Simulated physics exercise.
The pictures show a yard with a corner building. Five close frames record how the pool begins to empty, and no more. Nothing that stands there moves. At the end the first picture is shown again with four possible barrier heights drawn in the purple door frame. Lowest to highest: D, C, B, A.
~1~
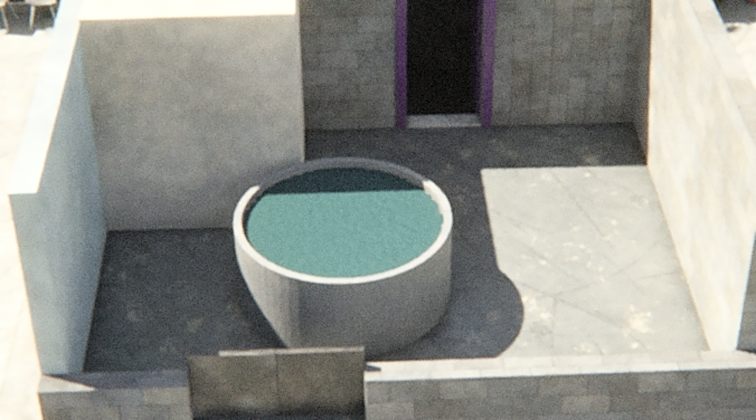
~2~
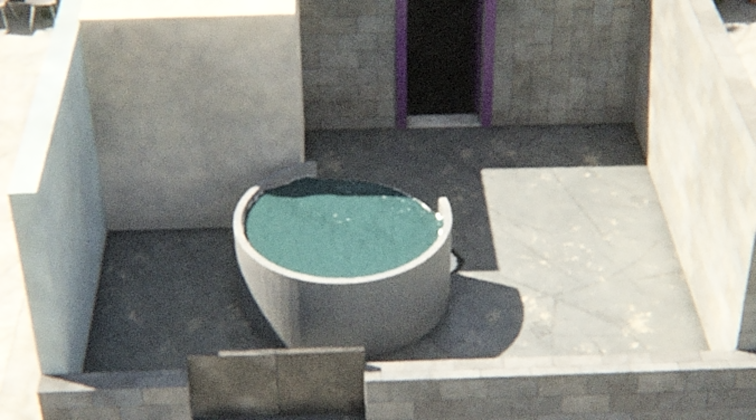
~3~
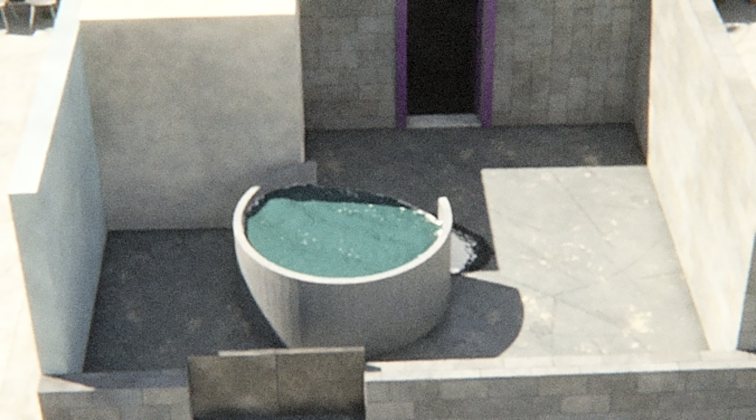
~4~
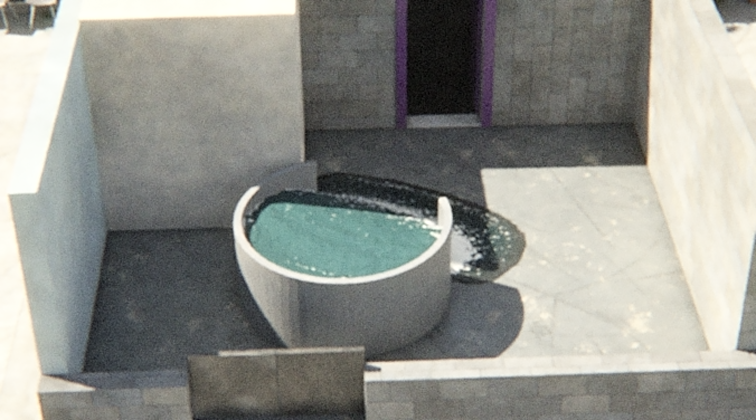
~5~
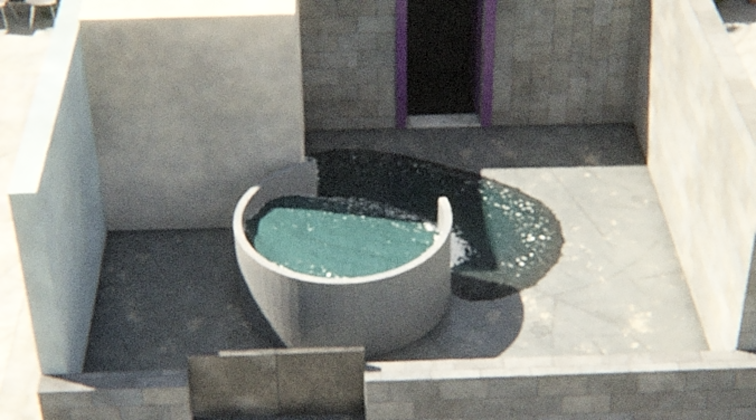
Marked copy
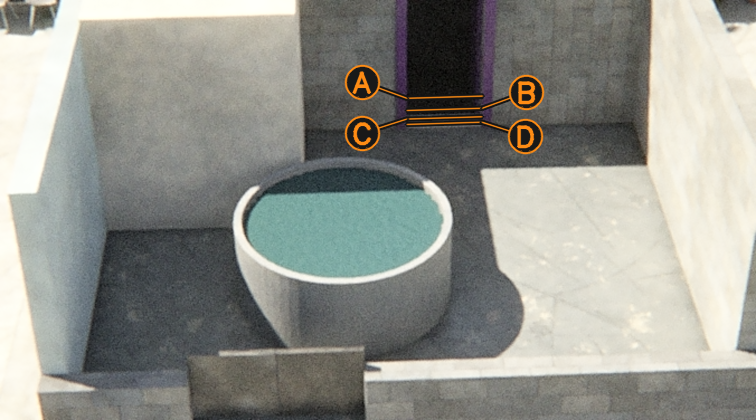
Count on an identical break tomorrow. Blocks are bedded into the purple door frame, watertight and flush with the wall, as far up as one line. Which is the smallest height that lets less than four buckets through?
A will do.
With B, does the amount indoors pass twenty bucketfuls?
No.
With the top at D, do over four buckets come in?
Yes, that goes wrong.
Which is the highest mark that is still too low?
Mark B.
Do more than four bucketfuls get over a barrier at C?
Yes, it does.
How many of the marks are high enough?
One of the four.
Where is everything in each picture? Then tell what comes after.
In the first frame, water in the pool at rest, its middle at (343, 223); foot of the purple doorway at (444, 127); shut gate at (277, 362).
In the second frame, water covers 2 % of the ground, its front hidden from here.
In the third frame, 6 % of the ground under water, visible out to (477, 245).
In the fourth frame, 11 % of the ground under water, visible out to (509, 237).
In the fifth frame, 20 % of the ground under water, visible out to (553, 234).
In orange, A at (444, 97); B at (444, 109); C at (444, 117); D at (444, 123); from the bottom up D, C, B, A.
With A, a splash gets over, under a bucket.
With B, about 9 bucketfuls get in.
With C, dozens of bucketfuls pour in.
With D, dozens of bucketfuls pour in.
